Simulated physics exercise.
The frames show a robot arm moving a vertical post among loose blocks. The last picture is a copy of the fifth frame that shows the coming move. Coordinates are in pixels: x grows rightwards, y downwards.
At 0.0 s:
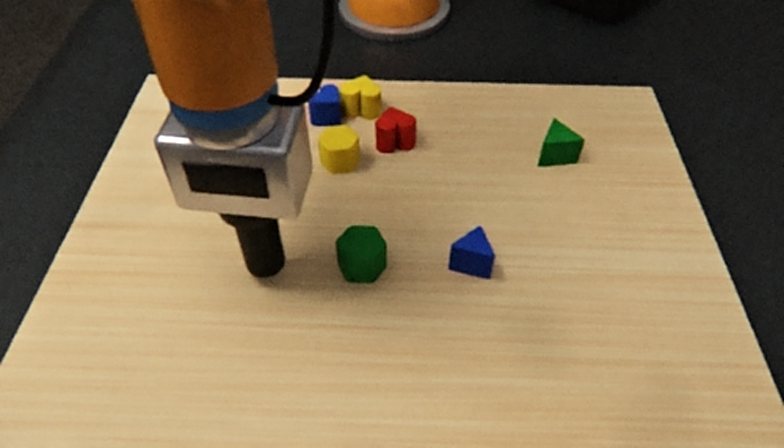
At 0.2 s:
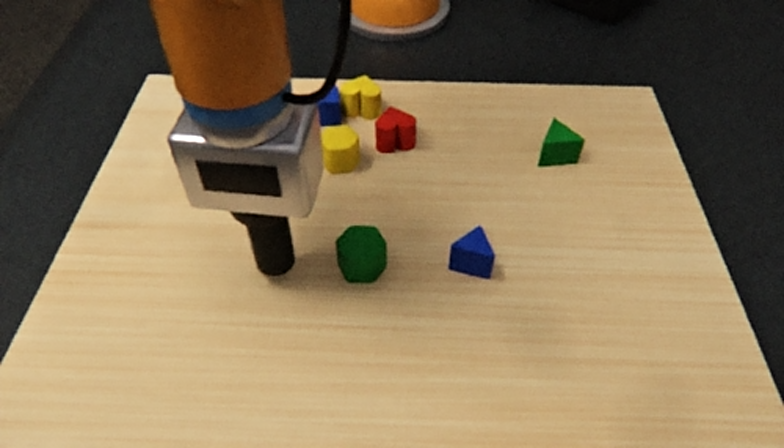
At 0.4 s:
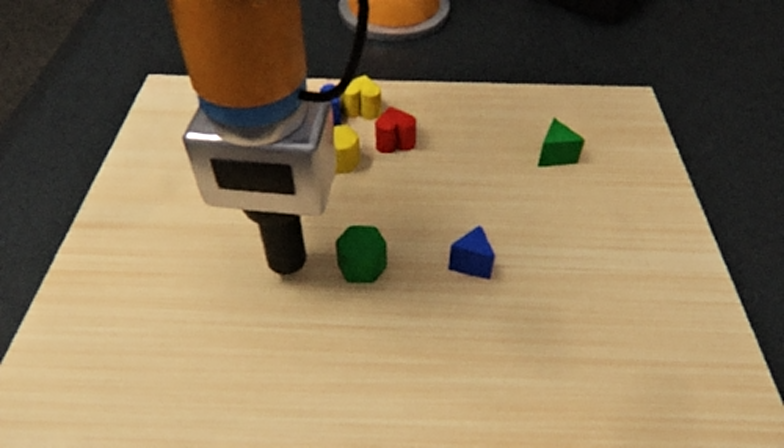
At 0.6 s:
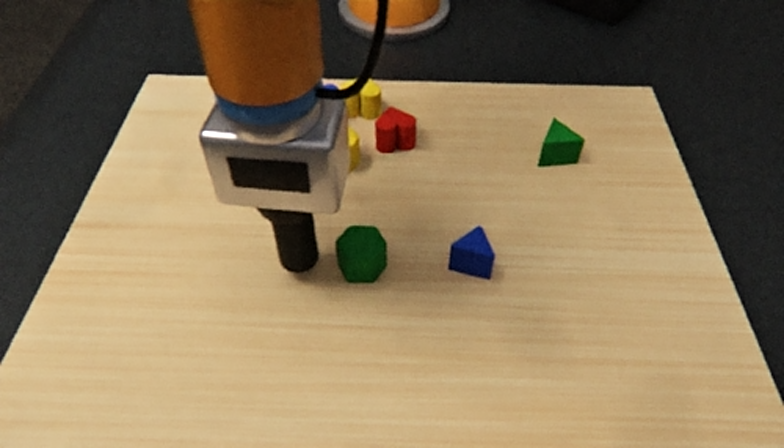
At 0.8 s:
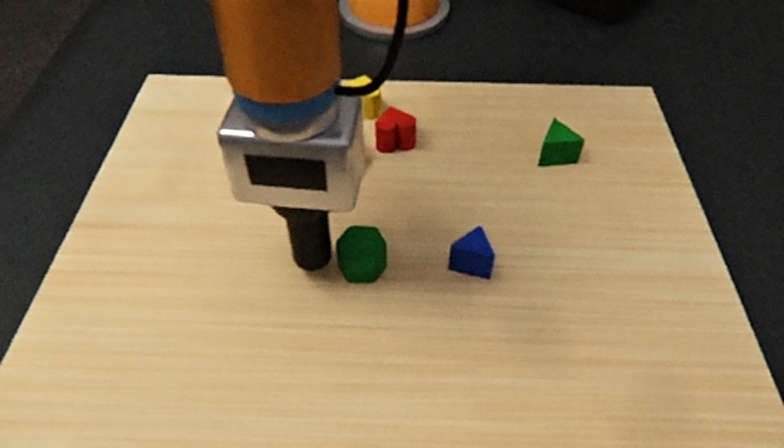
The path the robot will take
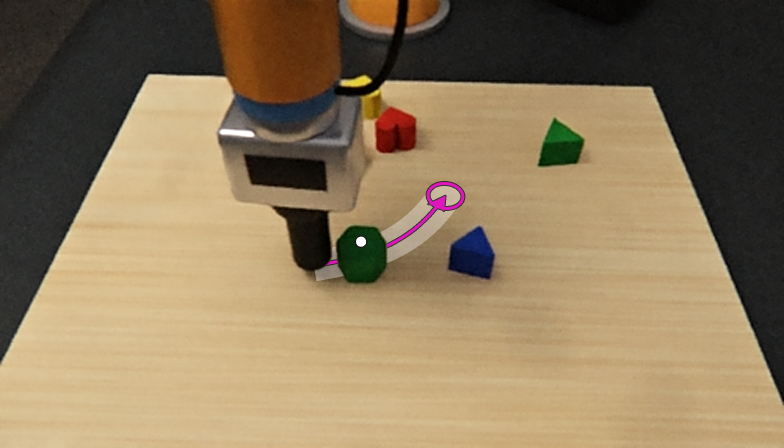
To begin with, a robot arm holds a dark vertical post over a light wooden board, left of a green hexagonal block and a blue three-sided block, with other coloured blocks farther back. The arm then slides the post steadily rightward, narrowing the gap to the green block, while the blocks stay still.
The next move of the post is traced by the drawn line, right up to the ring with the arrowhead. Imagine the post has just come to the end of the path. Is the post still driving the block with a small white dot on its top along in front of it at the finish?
I believe not.
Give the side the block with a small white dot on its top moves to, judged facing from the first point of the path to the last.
Picture yourself facing from the start of the path to its end: The block with a small white dot on its top moves off to your right.
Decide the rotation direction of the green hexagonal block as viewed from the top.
From above, the green hexagonal block will be seen to turn clockwise.
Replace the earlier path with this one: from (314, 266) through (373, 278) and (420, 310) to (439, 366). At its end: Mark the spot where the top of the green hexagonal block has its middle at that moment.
The spot you're after is about (431, 243) in the image.
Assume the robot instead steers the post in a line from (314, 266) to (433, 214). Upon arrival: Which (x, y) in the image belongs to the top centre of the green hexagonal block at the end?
The green hexagonal block ends near (409, 238).
Path on the board, from (314, 266) through (370, 253) and (416, 228) to (445, 196); the dot is on the green hexagonal block.
What follows on the original path. One third of the way, post at (371, 242); green hexagonal block at (410, 242), turned 40° clockwise.
Two thirds of the way, post at (417, 217); green hexagonal block at (426, 241), turned 80° clockwise.
At the end, post at (447, 186); green hexagonal block at (426, 241), turned 80° clockwise; blue three-sided block in place.
